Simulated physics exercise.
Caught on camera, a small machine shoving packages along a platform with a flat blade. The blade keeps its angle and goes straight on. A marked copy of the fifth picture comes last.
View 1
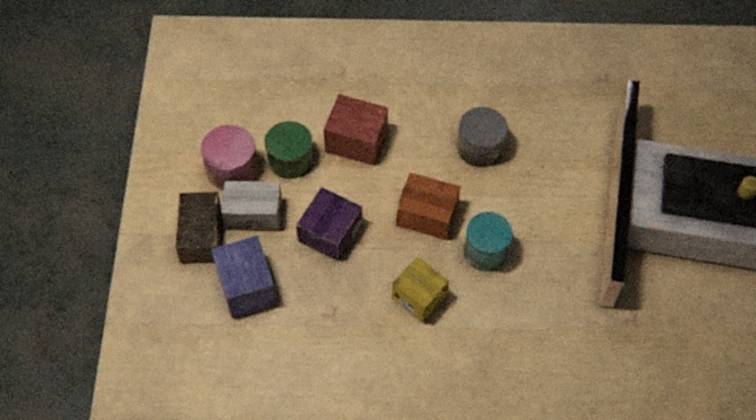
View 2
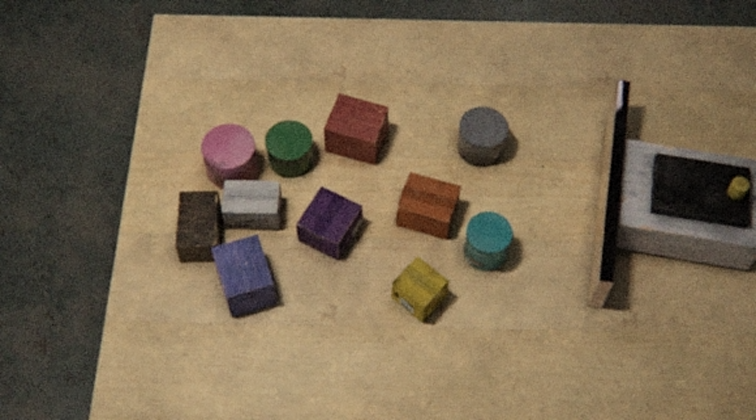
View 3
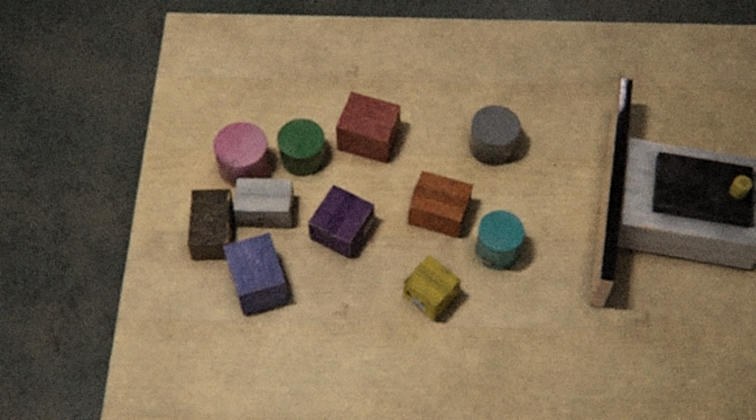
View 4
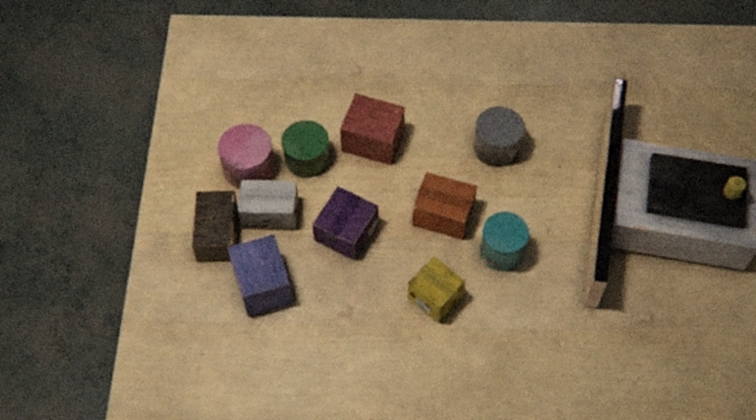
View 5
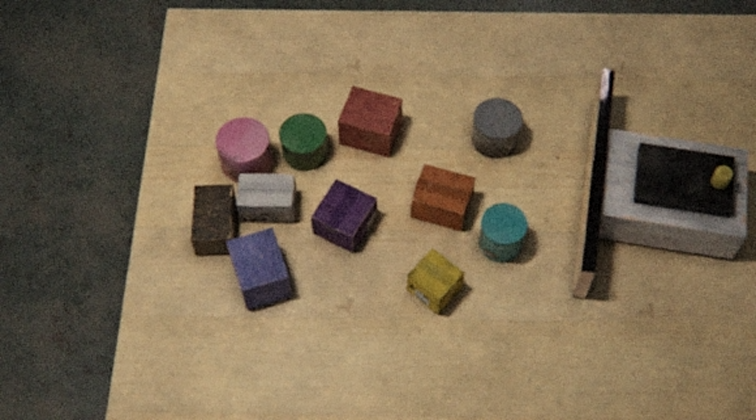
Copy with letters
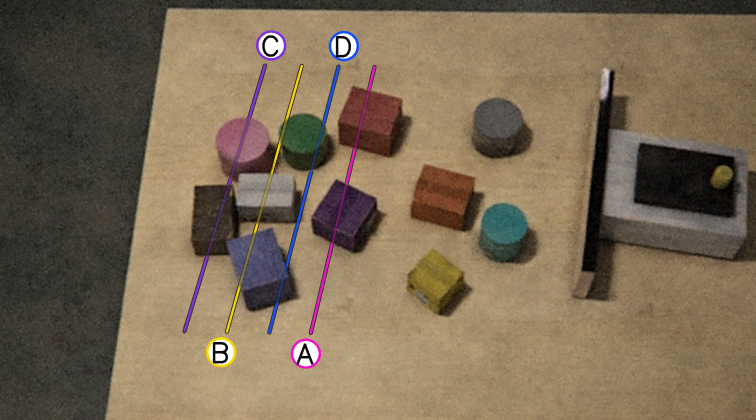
A small machine with a long, flat blade crept left across a wooden tabletop, narrowing the gap to a scattered group of colorful blocks and round pieces, which all sat still and untouched.
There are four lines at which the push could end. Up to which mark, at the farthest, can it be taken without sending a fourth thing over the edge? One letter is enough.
Line C.
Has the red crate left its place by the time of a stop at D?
Yes.
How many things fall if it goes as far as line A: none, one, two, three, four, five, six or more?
By then, none.
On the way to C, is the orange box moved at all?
Yes.
On the marked copy, A at (345, 191); B at (267, 190); C at (228, 189); D at (306, 190).
With C. Early on, robot (541, 176); yellow parcel (409, 282); grey pail (442, 123).
Further on, robot (407, 174); black crate (187, 228); white parcel (208, 192).
At the end, robot (302, 173); pink canister over the edge; white parcel over the edge; three fallen.
As for the rest, A is within the limit but short; B is within the limit but short; D is within the limit but short.
